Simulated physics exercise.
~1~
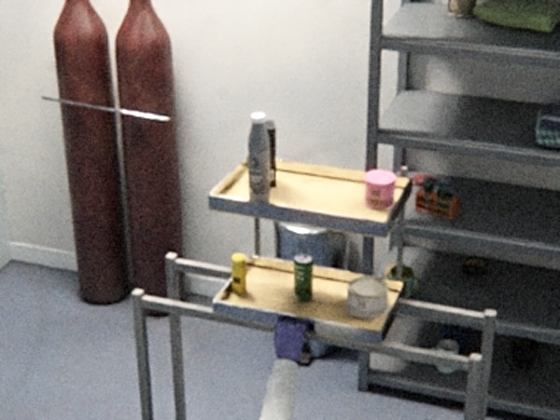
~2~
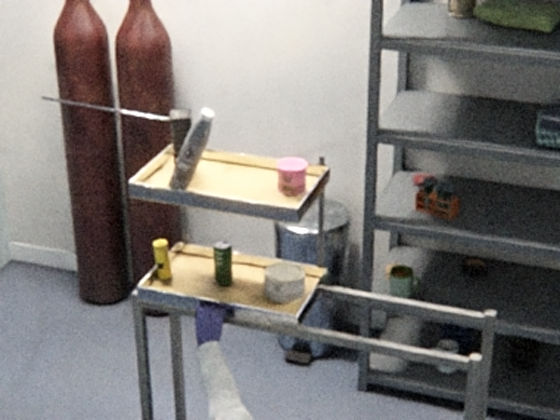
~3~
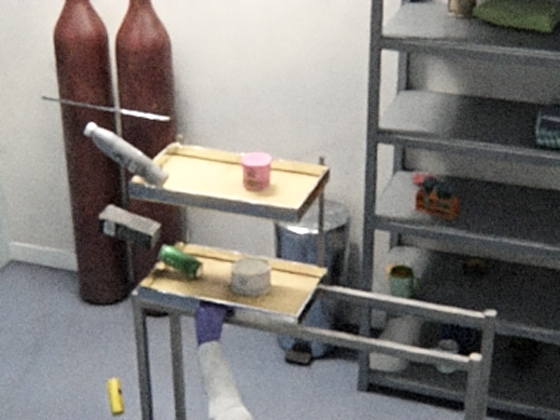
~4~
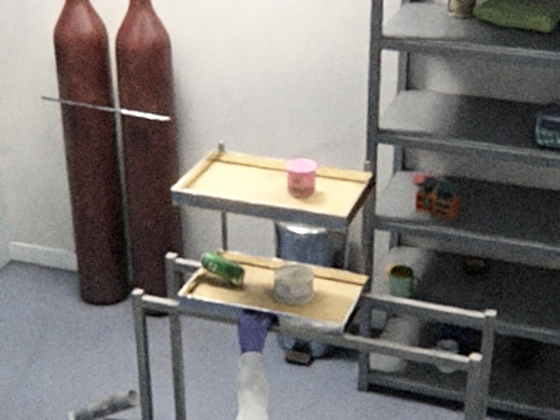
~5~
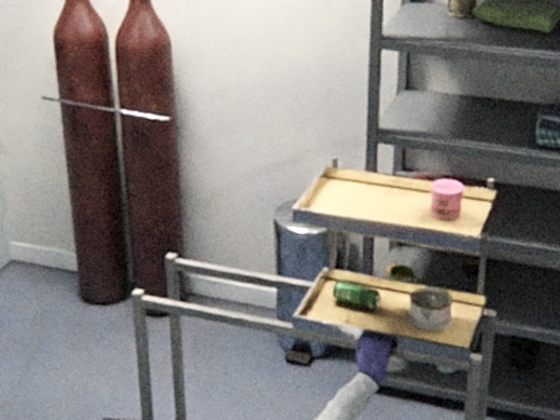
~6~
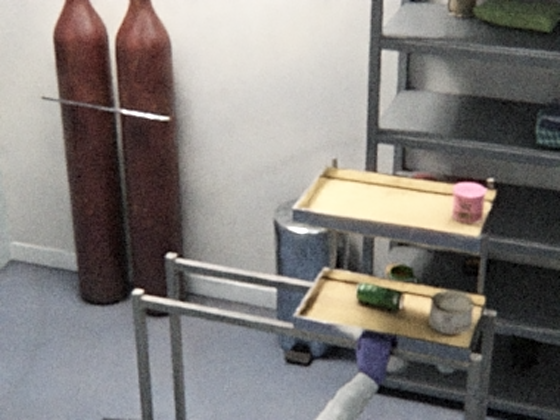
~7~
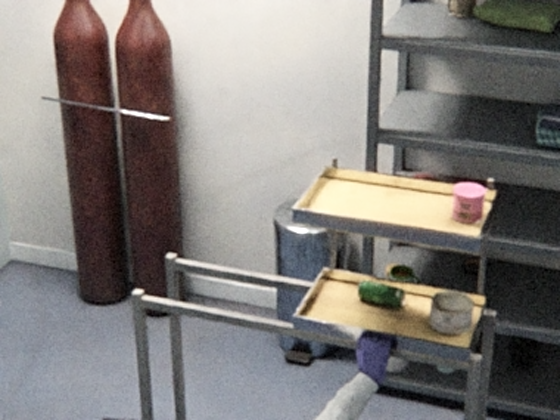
In a storeroom, a gloved hand shoves a two-tier tray left, spilling three containers, then right, leaving a green can toppled aboard.
